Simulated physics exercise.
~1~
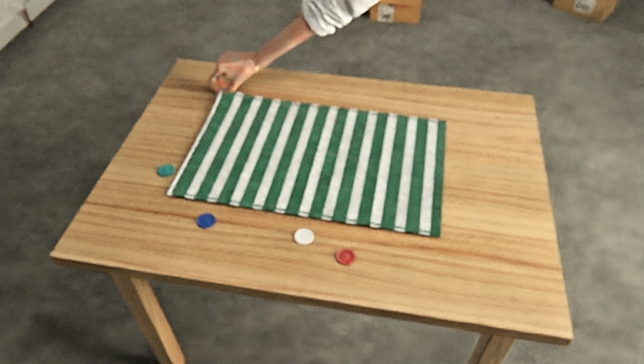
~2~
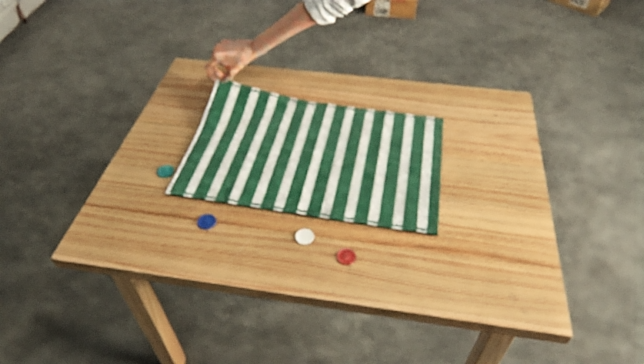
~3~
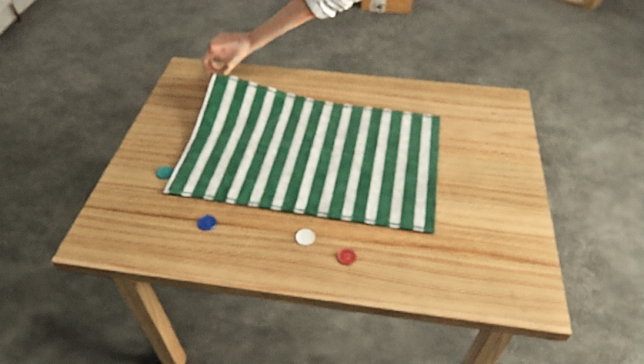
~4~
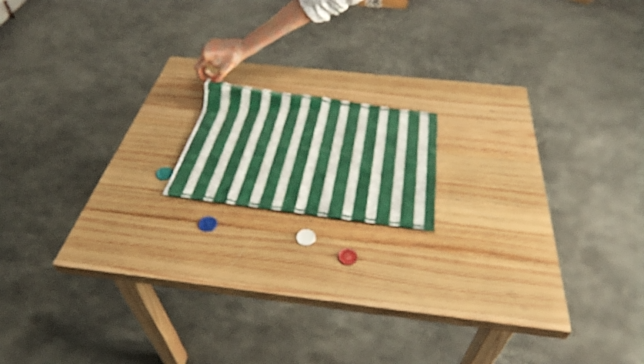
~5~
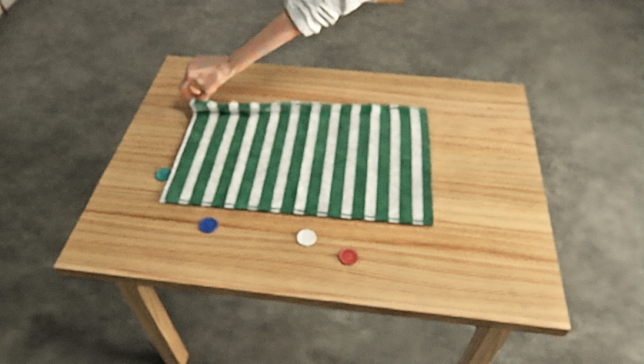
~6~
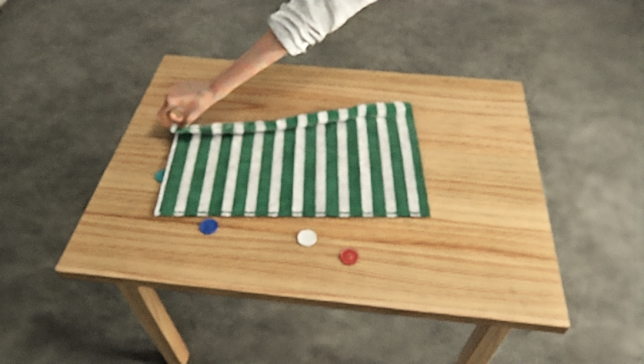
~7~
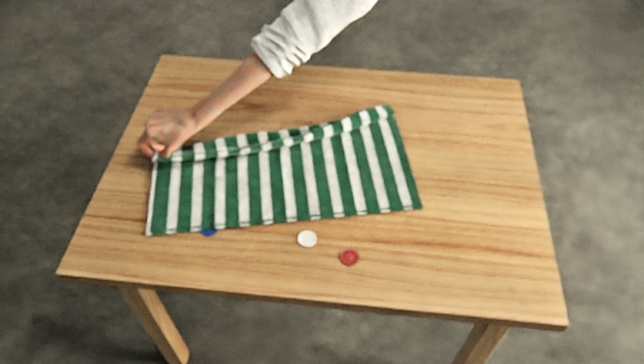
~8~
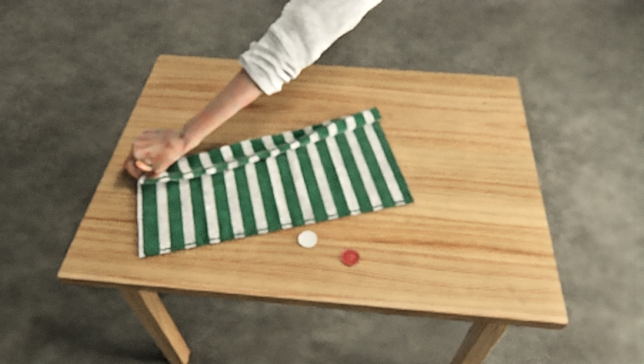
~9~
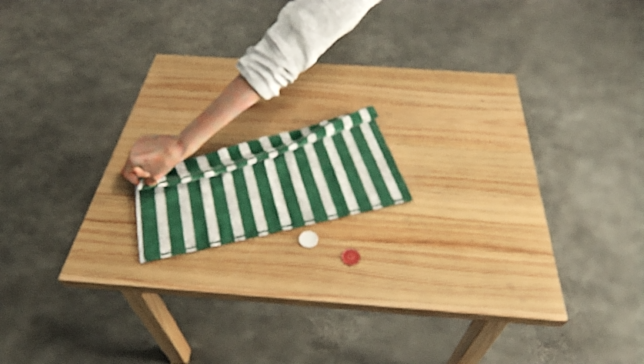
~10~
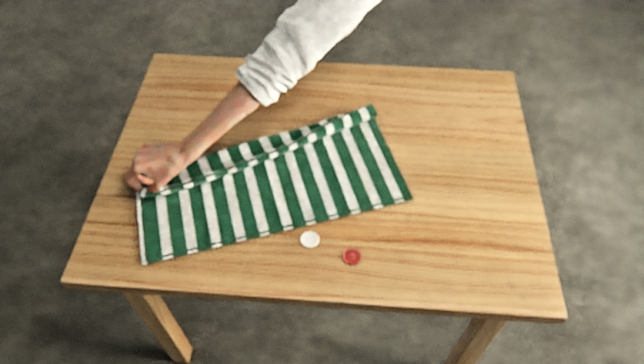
On a pale wooden table above a grey floor, seen from above at an angle, a green-and-white striped cloth lies flat. A teal disc sits by its left edge, with a blue disc, a white one and a red one along its near side. A hand reaching in from the top pinches the far left corner and lifts it slightly. It then draws the corner toward the near left, folding the far edge over as the cloth slides and turns, covering the teal and blue discs. Finally the hand rests at the folded corner, with the white and red discs still uncovered.
